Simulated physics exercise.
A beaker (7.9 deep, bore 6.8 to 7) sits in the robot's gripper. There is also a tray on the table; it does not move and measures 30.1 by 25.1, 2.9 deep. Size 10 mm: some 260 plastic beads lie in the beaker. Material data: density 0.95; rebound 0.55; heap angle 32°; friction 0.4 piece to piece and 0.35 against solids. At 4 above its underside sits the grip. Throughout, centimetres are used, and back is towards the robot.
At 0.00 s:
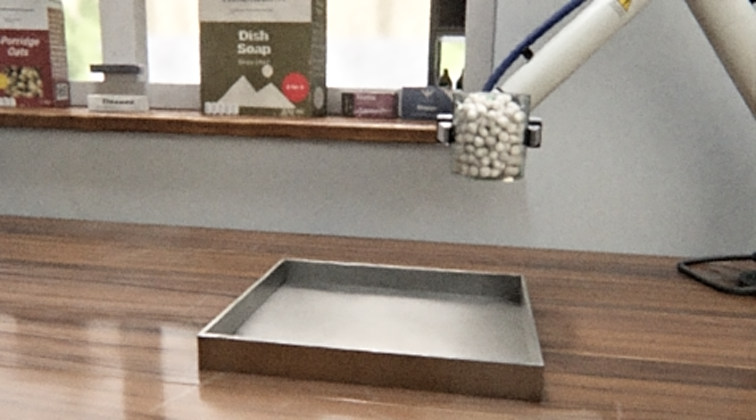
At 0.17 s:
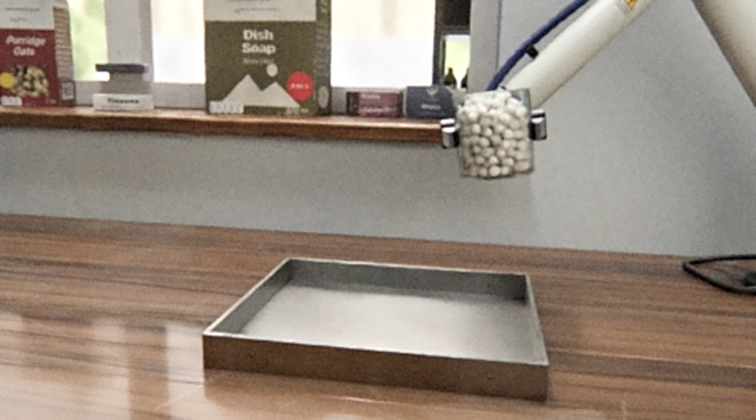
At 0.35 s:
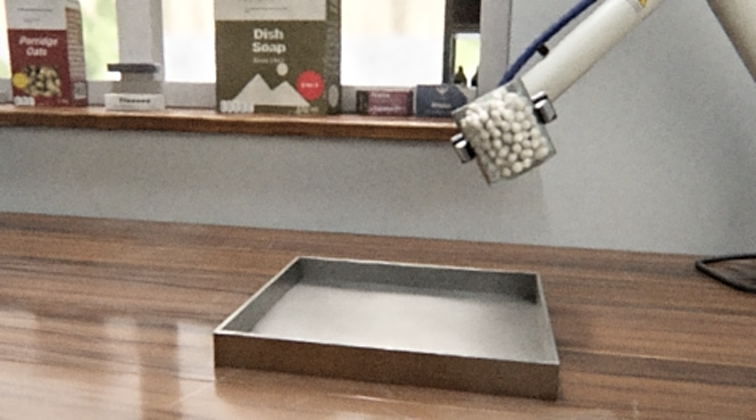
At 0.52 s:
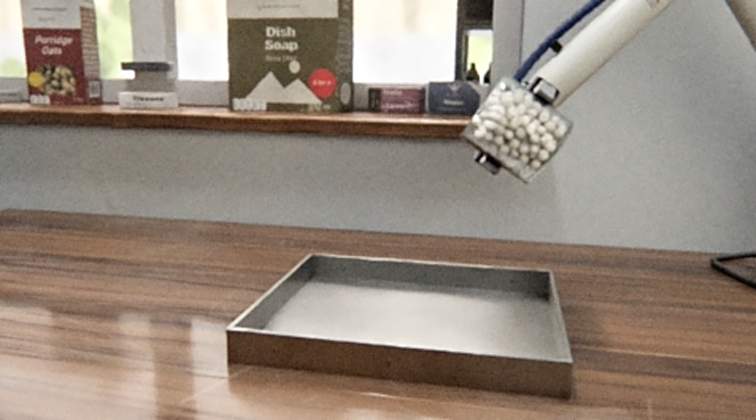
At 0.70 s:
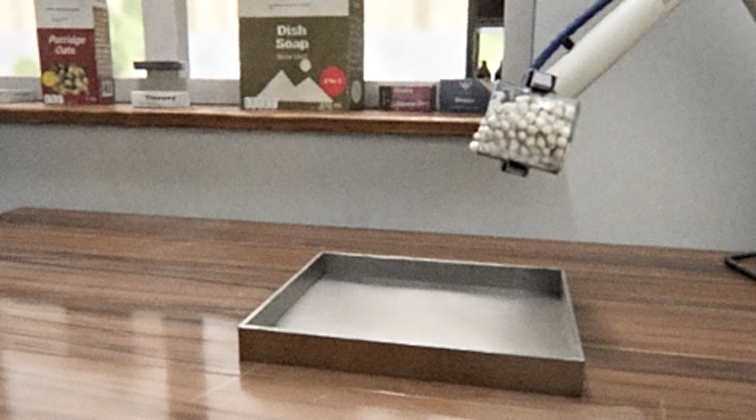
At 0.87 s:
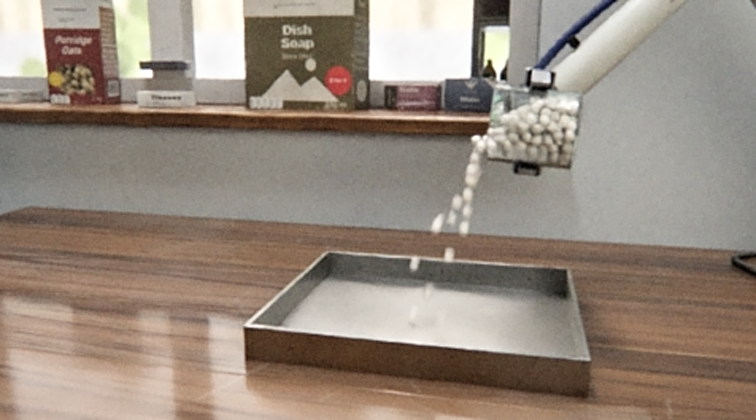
On a wooden table by a windowsill lined with boxes, a robot arm holds a clear beaker of white beads upright above a shallow metal tray. The gripper steadily tilts the beaker over to the left until it lies nearly sideways, and a thin stream of beads pours toward the tray.
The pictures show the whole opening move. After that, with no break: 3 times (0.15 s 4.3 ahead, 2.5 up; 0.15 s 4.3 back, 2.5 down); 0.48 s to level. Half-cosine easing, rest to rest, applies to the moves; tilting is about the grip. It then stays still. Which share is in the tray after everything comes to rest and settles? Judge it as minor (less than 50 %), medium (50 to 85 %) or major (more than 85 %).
Major, more than 85 %.
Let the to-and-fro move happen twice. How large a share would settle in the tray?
90 %.
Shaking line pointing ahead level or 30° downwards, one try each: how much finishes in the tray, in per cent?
You'd get some 90 per cent with the first setting and some 75 per cent with the second.
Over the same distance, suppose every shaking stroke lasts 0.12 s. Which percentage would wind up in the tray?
It would come to roughly 95 %.
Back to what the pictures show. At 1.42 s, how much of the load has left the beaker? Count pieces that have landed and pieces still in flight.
Roughly 80 per cent by then.
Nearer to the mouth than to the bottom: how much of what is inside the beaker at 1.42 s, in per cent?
I'd say close to 100 per cent.
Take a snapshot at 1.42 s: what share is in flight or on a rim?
I'd reckon close to 8 per cent.
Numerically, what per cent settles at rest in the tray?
95 per cent, give or take.
After 1.42 s, tilted 85° forward, highest piece 21 above the table; 178 in the tray, 53 in the beaker, 3 on the table or floor, 21 in flight or on a rim.
After 1.97 s, tilted 52° forward, highest piece 20 above the table; 242 in the tray, 8 in the beaker, 5 on the table or floor.
After 2.45 s, level, highest piece 19 above the table; 242 in the tray, 8 in the beaker, 5 on the table or floor.
After 3.50 s, level, highest piece 19 above the table; 242 in the tray, 8 in the beaker, 5 on the table or floor.
At rest, 242 in the tray, 8 in the beaker, 5 on the table or floor. That is 95 % in the tray.
